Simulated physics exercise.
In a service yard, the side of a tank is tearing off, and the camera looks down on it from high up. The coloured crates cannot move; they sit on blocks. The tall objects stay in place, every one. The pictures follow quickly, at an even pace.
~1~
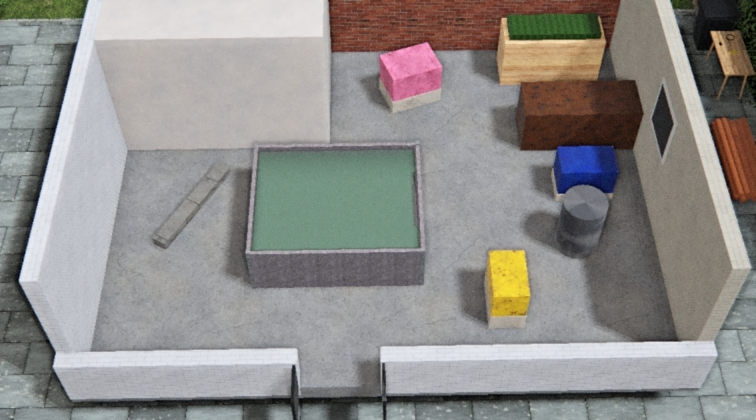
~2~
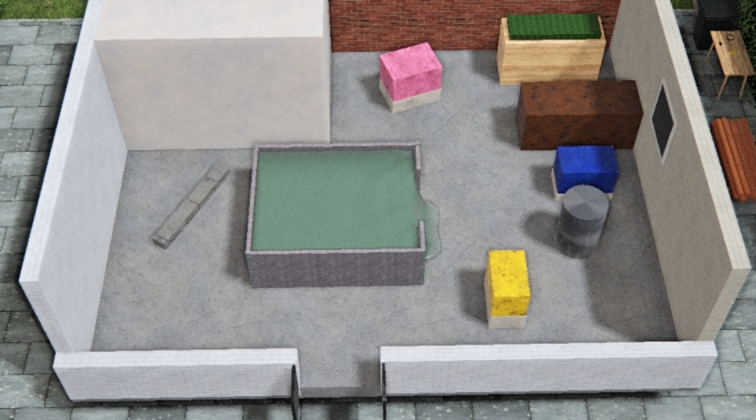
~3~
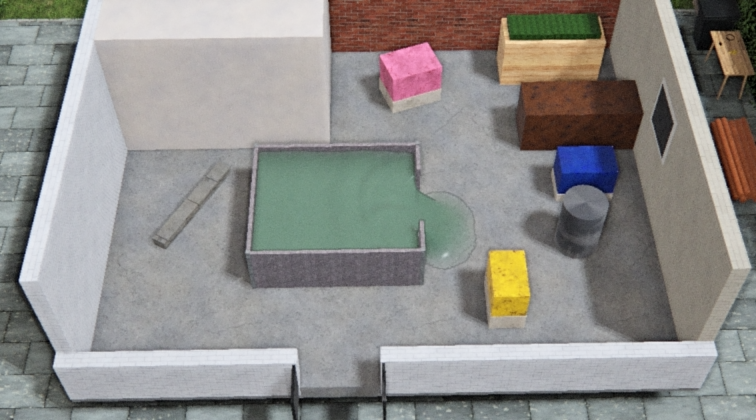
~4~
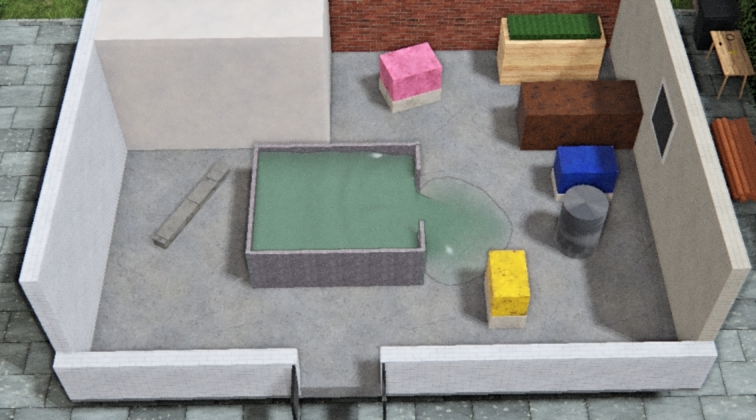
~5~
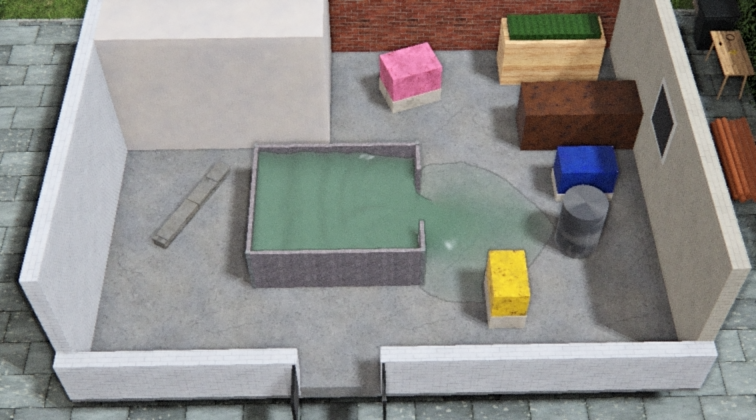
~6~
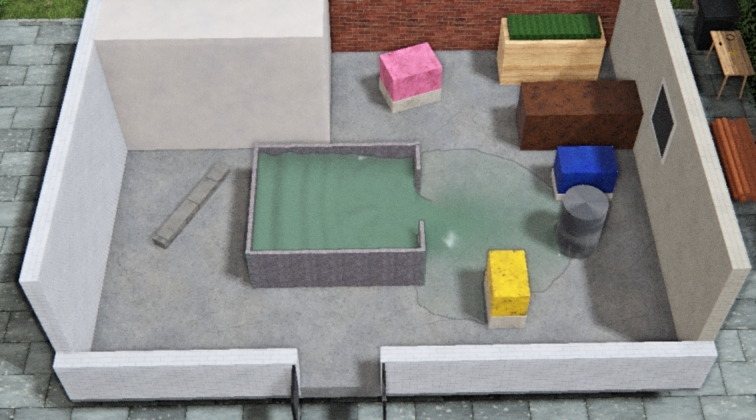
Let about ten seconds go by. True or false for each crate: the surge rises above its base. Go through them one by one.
Pink crate: False; blue crate: True; yellow crate: False.
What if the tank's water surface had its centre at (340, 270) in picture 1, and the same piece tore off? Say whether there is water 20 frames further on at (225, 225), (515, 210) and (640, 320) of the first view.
Results in order - left untouched, swamped, swamped.
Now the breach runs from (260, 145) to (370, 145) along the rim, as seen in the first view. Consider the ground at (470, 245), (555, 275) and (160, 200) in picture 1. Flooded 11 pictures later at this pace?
Spot one spared, spot two spared, spot three inundated.
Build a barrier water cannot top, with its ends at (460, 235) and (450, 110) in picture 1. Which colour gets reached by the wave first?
First to be reached: The yellow one.
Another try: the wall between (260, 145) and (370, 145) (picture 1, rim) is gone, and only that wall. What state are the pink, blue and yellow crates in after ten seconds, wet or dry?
I'd expect the pink crate goes wet, the blue crate remains untouched, and the yellow crate remains untouched.
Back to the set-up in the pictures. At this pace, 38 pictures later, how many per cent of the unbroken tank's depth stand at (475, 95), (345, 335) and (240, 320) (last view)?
2, 6, 6 %.
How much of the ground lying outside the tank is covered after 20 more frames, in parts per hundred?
That works out to some 45 in a hundred.
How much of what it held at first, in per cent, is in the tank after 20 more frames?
It works out to roughly 48 percent.
A moment on, water covers 25 % of the floor; the pink crate not reached, the blue crate water round its plinth, the yellow crate water round its plinth.
Next, water covers 35 % of the floor; the pink crate water round its plinth, the blue crate water round its plinth, the yellow crate water round its plinth.
Then, water covers 45 % of the floor; the pink crate water round its plinth, the blue crate water round its plinth, the yellow crate water round its plinth.
Later, water covers 75 % of the floor; the pink crate water round its plinth, the blue crate water round its plinth, the yellow crate water round its plinth.
In the end, water covers 95 % of the floor; the pink crate stayed above the water, the blue crate was topped, the yellow crate stayed above the water.
